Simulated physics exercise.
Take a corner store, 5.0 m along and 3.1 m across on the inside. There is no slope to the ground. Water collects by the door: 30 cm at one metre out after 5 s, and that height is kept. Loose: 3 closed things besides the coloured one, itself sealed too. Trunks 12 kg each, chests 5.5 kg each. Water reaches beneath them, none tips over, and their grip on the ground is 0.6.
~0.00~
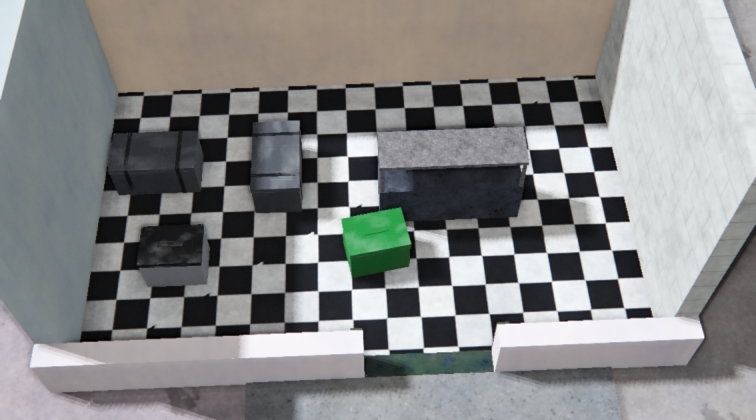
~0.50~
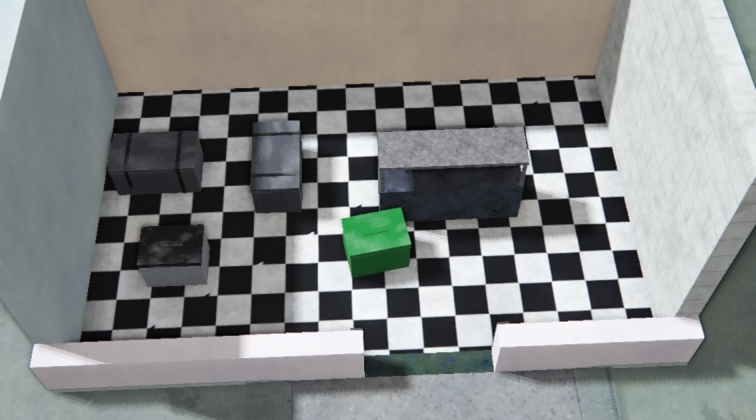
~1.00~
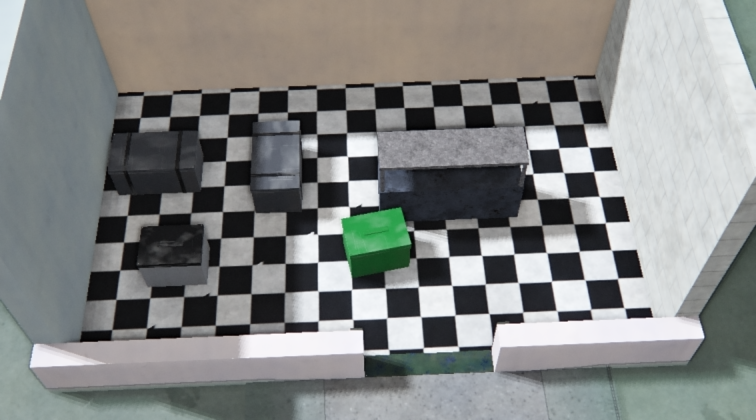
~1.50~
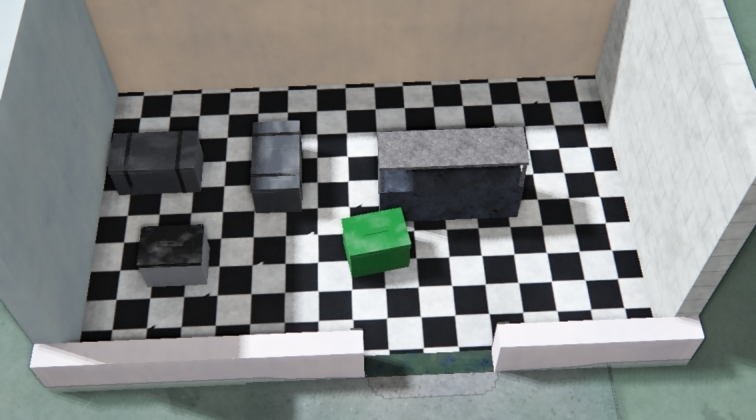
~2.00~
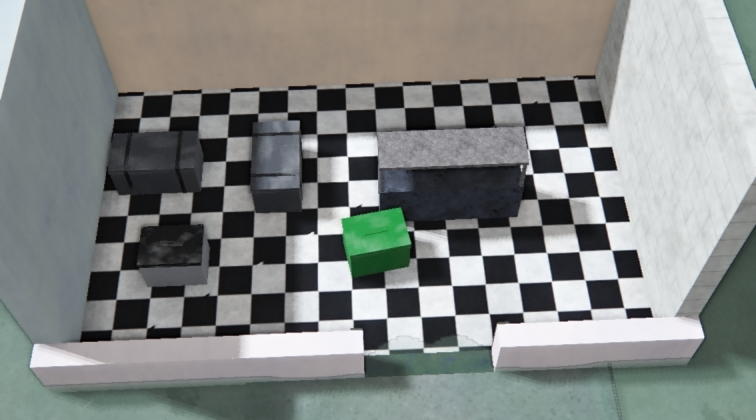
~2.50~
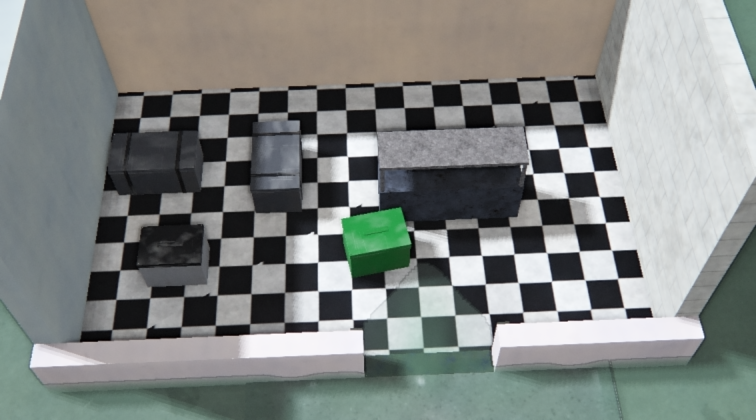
In a small shop with a black-and-white checkered floor, water crept in through the front doorway and spread a little way inside, while the green chest and the dark boxes stayed still.
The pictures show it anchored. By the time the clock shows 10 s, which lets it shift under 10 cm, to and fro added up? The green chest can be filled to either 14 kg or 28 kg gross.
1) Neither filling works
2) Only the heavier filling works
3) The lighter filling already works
1.
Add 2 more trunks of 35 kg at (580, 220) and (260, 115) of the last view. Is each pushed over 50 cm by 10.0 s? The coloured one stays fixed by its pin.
The first is further, the second not as far.
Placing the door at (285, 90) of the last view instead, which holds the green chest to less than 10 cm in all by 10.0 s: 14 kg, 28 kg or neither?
Then no option works.
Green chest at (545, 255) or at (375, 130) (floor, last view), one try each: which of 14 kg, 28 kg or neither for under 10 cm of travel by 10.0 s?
For the first spot both come up short, for the second only the heavier suffices.
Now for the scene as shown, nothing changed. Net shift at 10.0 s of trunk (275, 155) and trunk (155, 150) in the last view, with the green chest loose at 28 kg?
Respectively 40 and 30 cm.
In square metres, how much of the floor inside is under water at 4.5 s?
Some 5.5 m2 of it.
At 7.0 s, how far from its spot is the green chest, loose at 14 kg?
It would be some 200 cm from its spot.
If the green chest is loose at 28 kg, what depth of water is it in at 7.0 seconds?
Close to 5 cm deep.
After 3.5 s the green chest would be 9 cm from its start with 14 kg and 0 cm from its start with 28 kg; 5 cm of water round it then.
After 4.5 s the green chest would be 51 cm from its start with 14 kg and 11 cm from its start with 28 kg; 9 cm of water round it then.
After 7.0 s the green chest would be 207 cm from its start with 14 kg and 95 cm from its start with 28 kg; 5 cm of water round it then.
After 10.0 s the green chest would be 153 cm from its start with 14 kg and 118 cm from its start with 28 kg; 8 cm of water round it then.
